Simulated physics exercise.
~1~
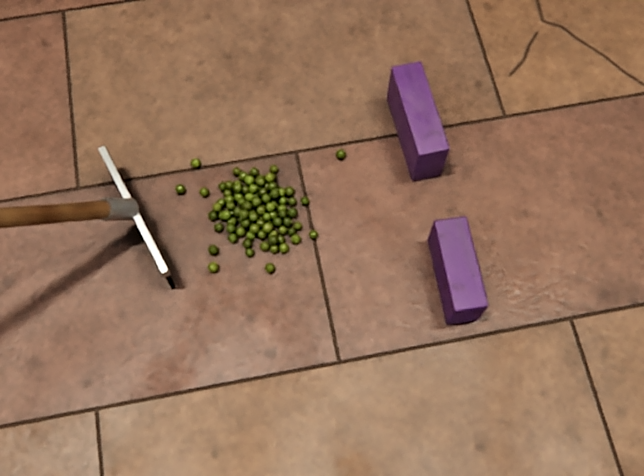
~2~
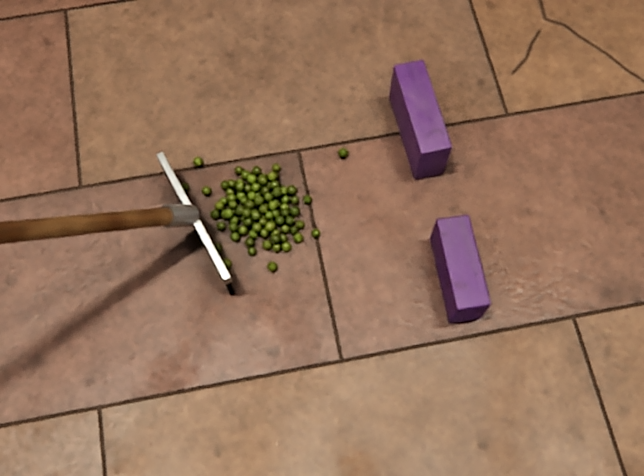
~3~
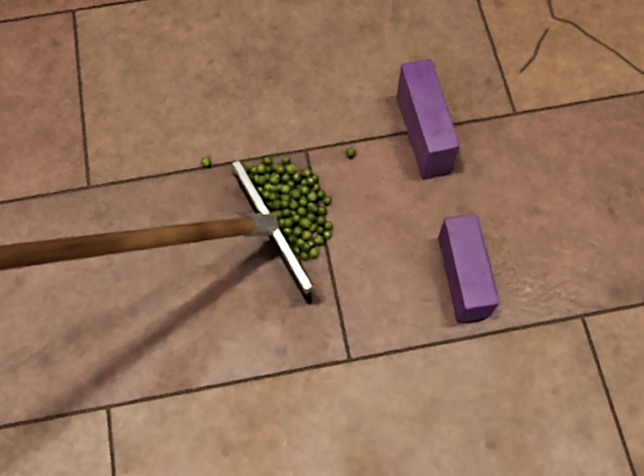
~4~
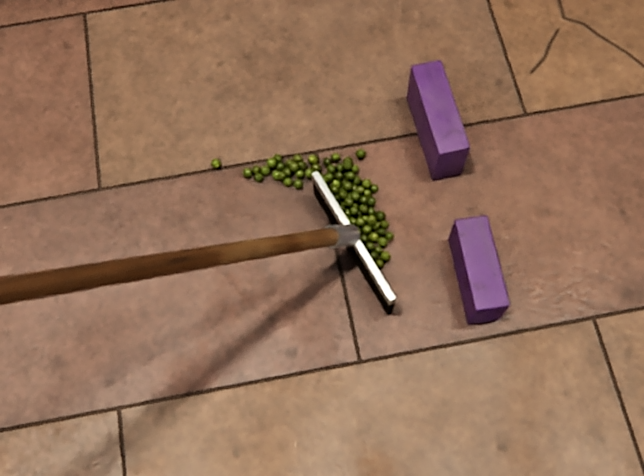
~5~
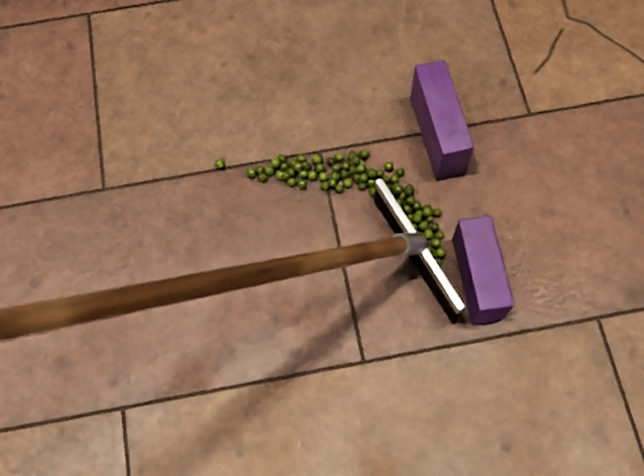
A squeegee pushes a pile of green olives right, leaving them short of two purple blocks.
